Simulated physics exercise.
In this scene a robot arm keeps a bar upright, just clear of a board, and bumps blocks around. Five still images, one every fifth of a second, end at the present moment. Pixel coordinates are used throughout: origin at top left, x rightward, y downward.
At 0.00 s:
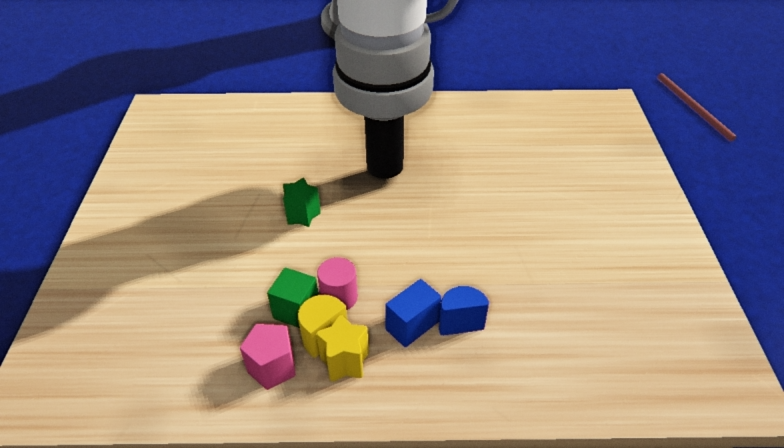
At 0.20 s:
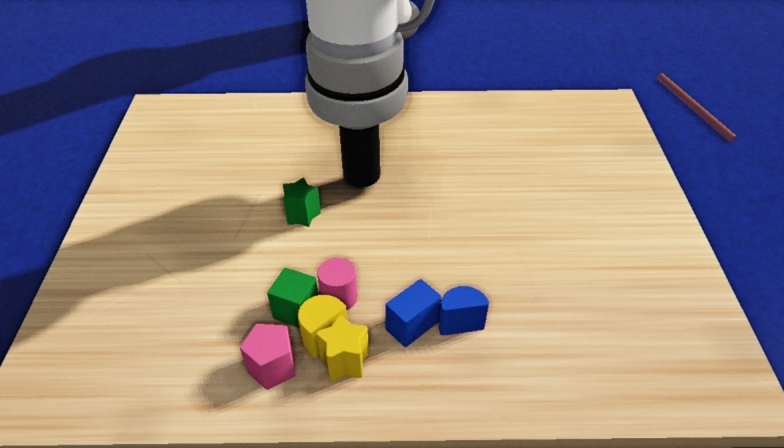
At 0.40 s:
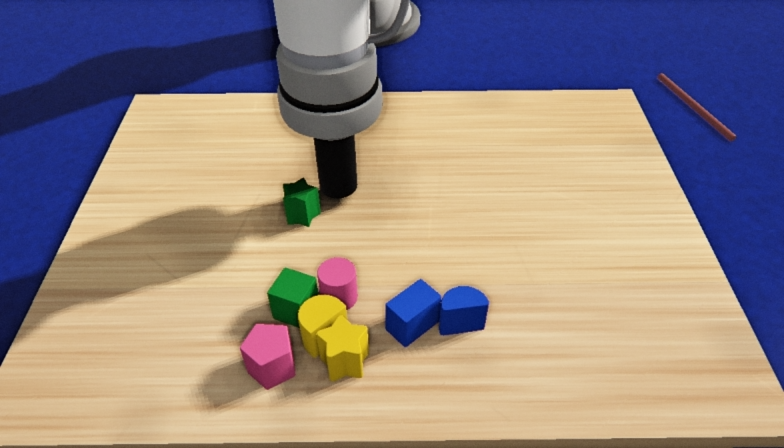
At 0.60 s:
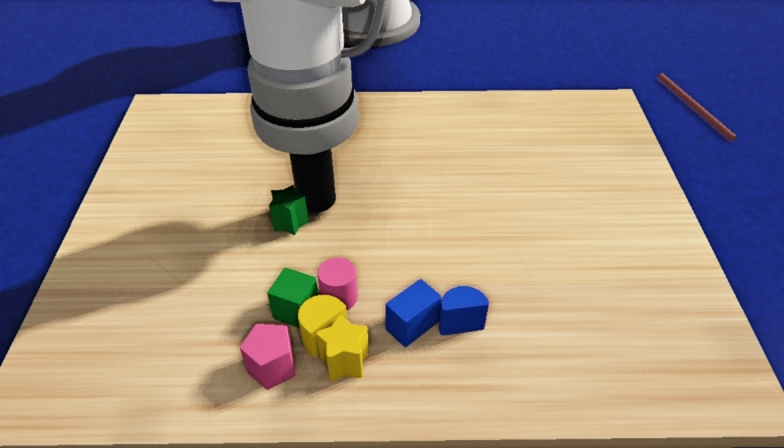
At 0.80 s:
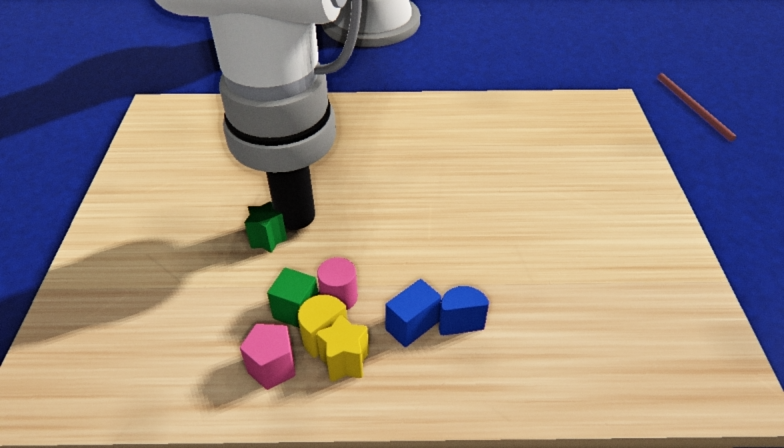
A grey and white robot arm with a black bar at its lower end hangs over a pale wooden board on a blue surface, seen from above at an angle. Green, pink and yellow blocks cluster left of two blue ones, with a green star behind them. The arm sweeps left and nearer, meets the star and pushes it the same way, while the other blocks stay still.
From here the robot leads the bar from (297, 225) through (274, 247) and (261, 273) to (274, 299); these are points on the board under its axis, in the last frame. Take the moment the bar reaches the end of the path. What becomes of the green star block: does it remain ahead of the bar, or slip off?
It is gone from the front.
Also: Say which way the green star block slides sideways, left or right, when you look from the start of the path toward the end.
Sideways shift: Right.
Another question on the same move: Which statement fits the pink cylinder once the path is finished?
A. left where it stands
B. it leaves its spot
That would be A.
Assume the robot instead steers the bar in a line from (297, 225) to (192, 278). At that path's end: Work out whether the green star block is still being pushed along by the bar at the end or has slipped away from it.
The block stays ahead.
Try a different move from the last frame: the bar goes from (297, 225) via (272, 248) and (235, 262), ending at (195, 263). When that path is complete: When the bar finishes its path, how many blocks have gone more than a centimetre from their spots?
Expect one.
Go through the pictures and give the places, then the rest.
The first frame shows lower end of the bar (385, 167), tops of blocks, green star block (298, 189), green square piece (292, 285), yellow D-shaped block (319, 311), pink cylinder (336, 271), yellow star block (342, 336).
The second frame shows bar (362, 175), blocks as before.
The third frame shows bar (339, 186), blocks as before.
The fourth frame shows bar (317, 200), green star block (286, 197).
The fifth frame shows bar (296, 216), green star block (262, 213), green square piece (292, 285), yellow D-shaped block (319, 311), pink cylinder (336, 271), yellow star block (342, 336).
The first path, step by step. One third of the way, bar (272, 238); green star block (235, 235).
Two thirds of the way, bar (259, 265); green star block (216, 251), turned 25° clockwise.
At the end, bar (272, 290); green star block (216, 251), turned 30° clockwise; green square piece (297, 295); yellow D-shaped block (322, 317); pink cylinder not moved; yellow star block (348, 339).
